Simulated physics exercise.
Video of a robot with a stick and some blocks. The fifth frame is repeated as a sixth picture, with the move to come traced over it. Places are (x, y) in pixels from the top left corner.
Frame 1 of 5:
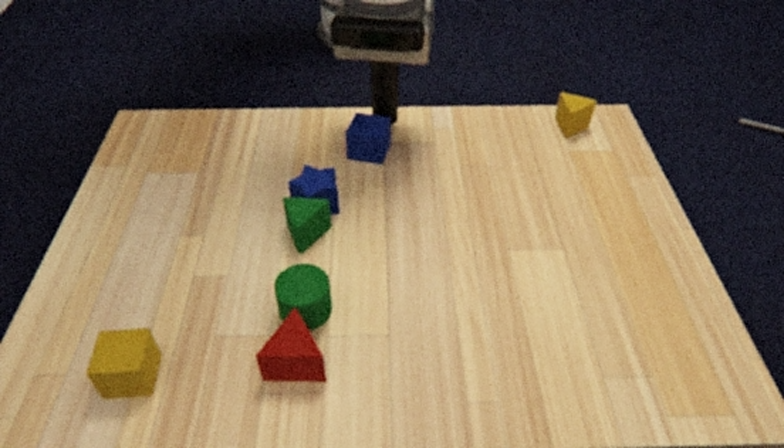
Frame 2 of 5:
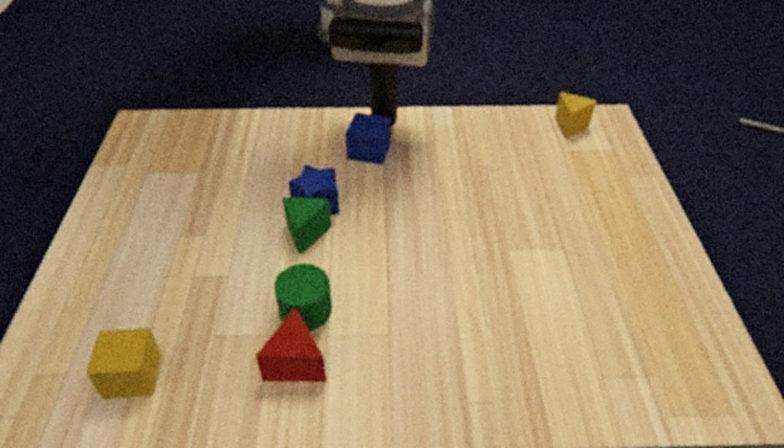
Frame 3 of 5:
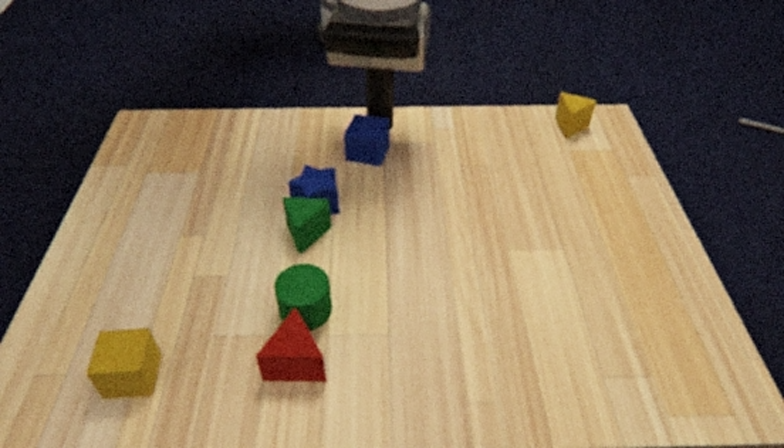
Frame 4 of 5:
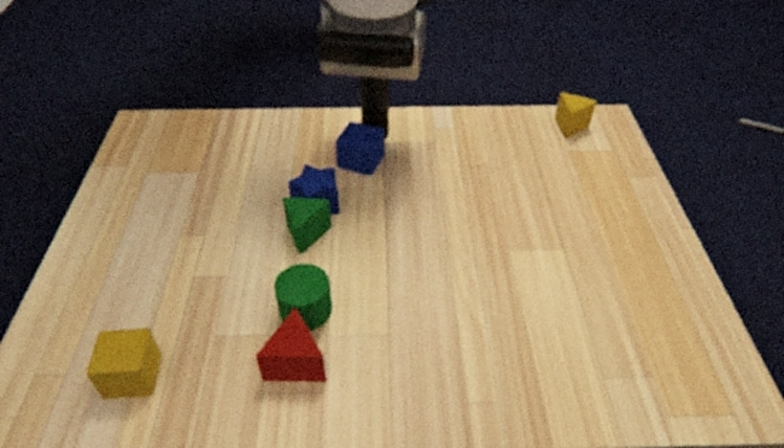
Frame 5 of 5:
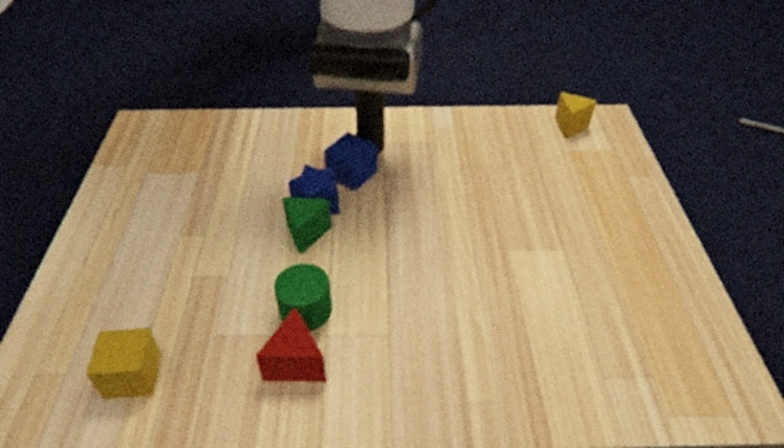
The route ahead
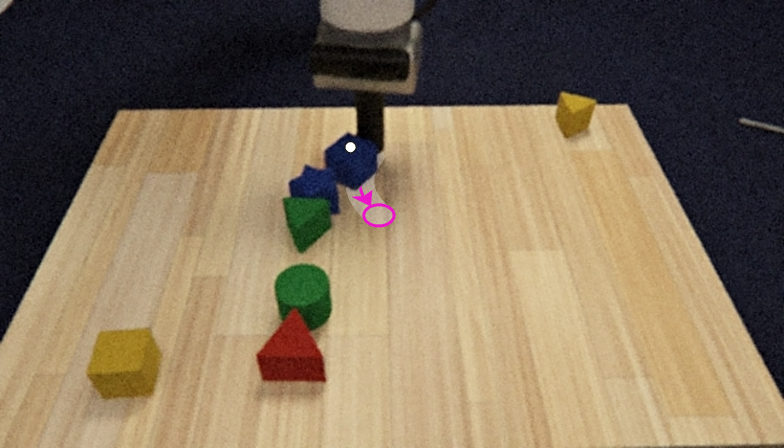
On a wooden board, a robot's stick nudges the blue cube toward the blue star.
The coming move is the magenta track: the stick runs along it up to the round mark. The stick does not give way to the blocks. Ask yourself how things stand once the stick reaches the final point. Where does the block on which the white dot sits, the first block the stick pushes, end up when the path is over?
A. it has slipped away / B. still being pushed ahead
A
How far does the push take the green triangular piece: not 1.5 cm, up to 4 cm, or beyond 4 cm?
It travels between 1.5 and 4 cm.
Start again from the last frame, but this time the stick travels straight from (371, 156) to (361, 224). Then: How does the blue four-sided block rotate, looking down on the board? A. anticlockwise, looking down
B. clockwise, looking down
I'll go with B - clockwise, looking down.
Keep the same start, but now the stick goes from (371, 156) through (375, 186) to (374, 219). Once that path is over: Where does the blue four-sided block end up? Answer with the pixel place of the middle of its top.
The centre of its top will be at (339, 165).
The line goes from (371, 156) through (361, 175) and (363, 196) to (379, 215); the dot is on the blue four-sided block.
On the path given first. One third of the way, stick (360, 168); green triangular piece (294, 215), turned 15° anticlockwise; blue star-shaped block (306, 188), turned 25° clockwise; blue four-sided block (339, 168).
Two thirds of the way, stick (363, 188); green triangular piece (280, 226), turned 15° clockwise; blue star-shaped block (294, 200), turned 45° clockwise; blue four-sided block (336, 187), turned 15° clockwise.
At the end, stick (379, 207); red triangular piece unmoved; green triangular piece (278, 228), turned 20° clockwise; blue star-shaped block (293, 201), turned 50° clockwise; blue four-sided block (337, 191), turned 25° clockwise.
